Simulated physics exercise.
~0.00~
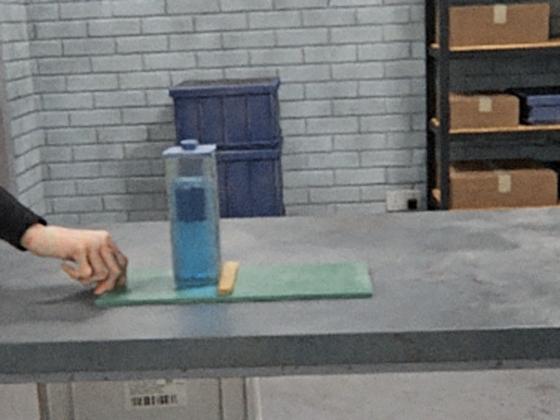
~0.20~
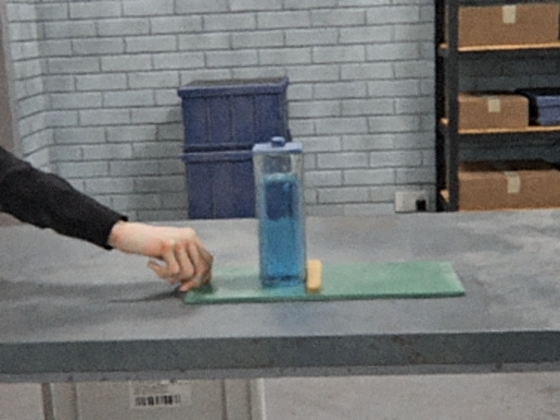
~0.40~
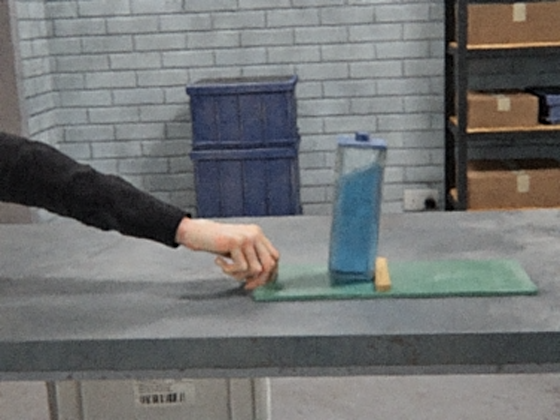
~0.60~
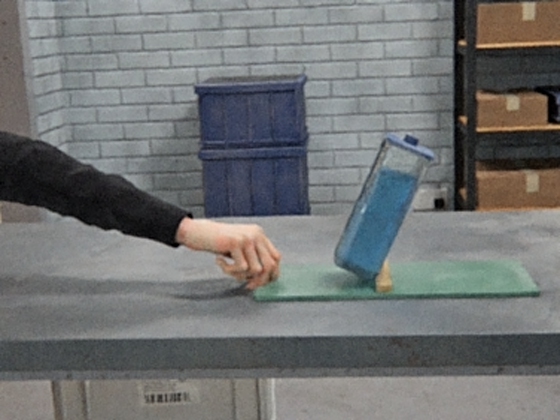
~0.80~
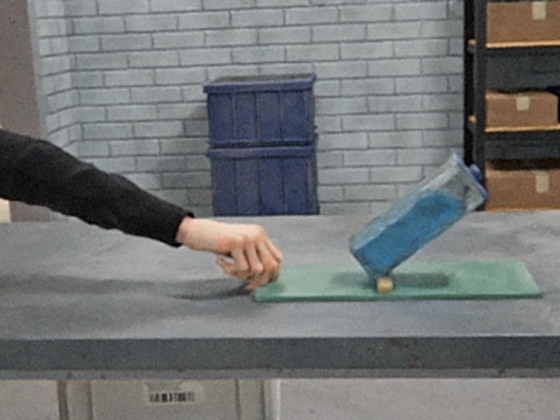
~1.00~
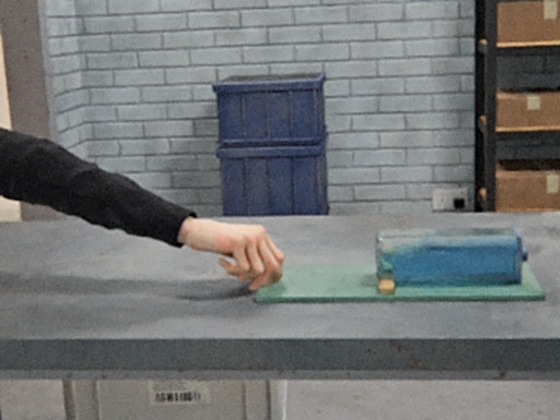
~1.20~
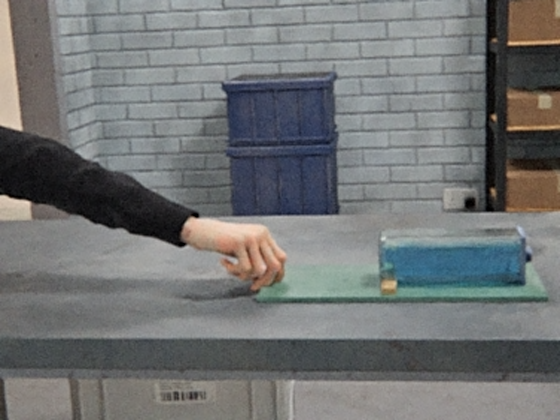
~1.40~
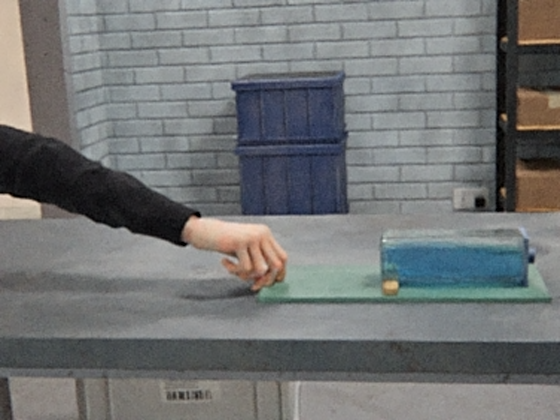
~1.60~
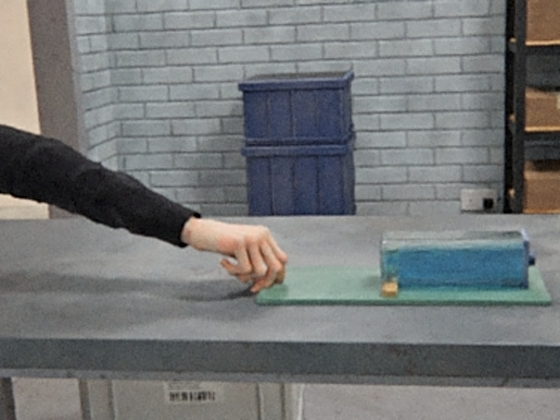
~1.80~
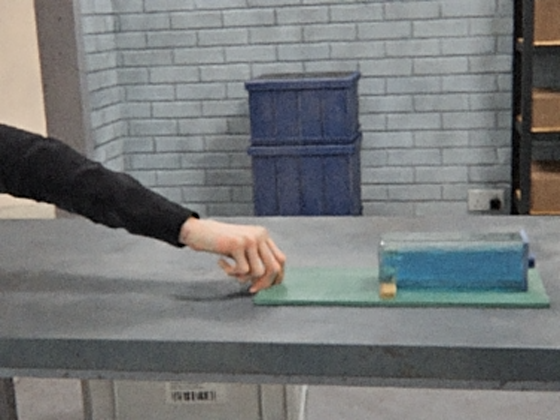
A capped flask of blue liquid stands against a small batten on a green board as a hand slides the board rightward across a grey table; when the board stops, the flask tips over the batten to the right and ends lying on its side.
